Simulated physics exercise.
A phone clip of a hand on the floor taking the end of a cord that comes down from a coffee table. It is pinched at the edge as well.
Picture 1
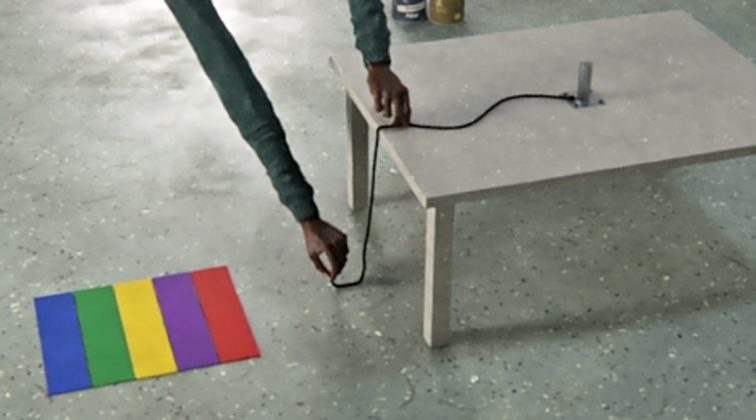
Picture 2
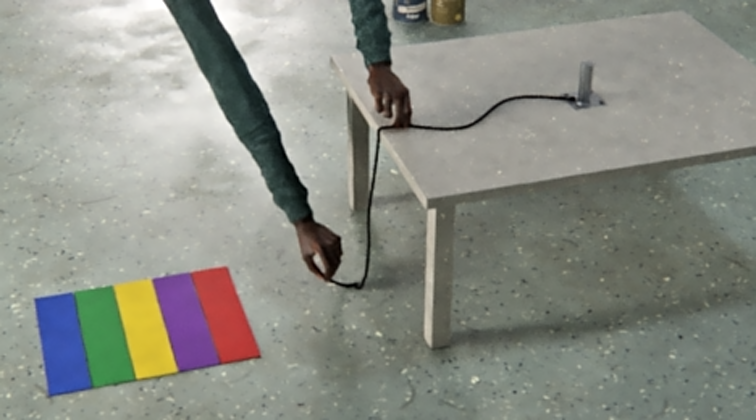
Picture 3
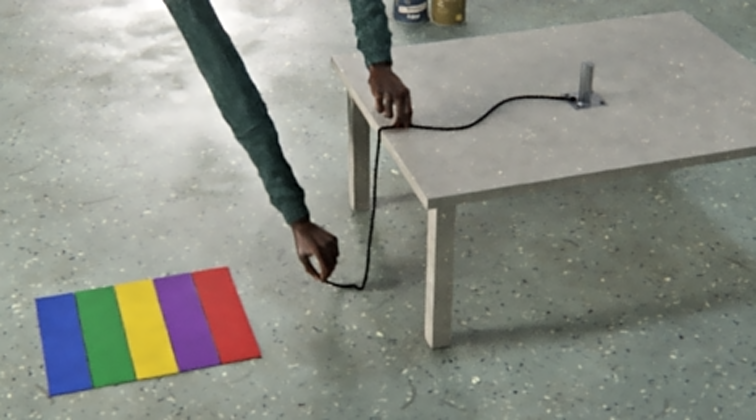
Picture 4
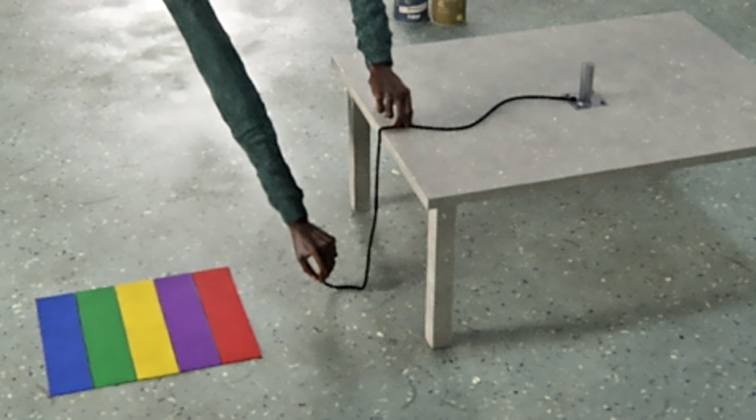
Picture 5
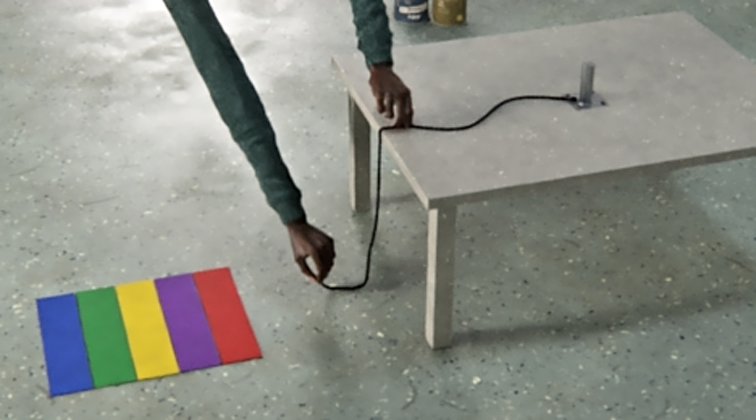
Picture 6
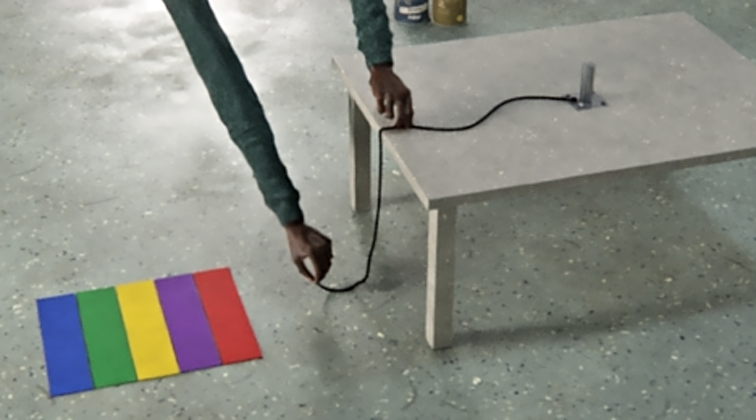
A hand near the floor pinched the end of a black cord hanging from a low table and drew it slightly left, toward a striped colored mat, while another hand held the cord at the table's edge.
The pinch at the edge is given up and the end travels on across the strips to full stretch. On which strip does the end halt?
It gets as far as the purple strip.
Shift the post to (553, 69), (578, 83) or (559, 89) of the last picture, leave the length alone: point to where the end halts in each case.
Try by try, around (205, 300), (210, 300) and (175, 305).
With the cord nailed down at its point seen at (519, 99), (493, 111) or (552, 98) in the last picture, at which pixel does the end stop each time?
In that order: (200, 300), (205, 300) and (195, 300).
Soon after, end near (260, 290); short of the strips.
Then, end near (216, 298); over red.
At full stretch, end near (190, 302); over purple. The purple one.
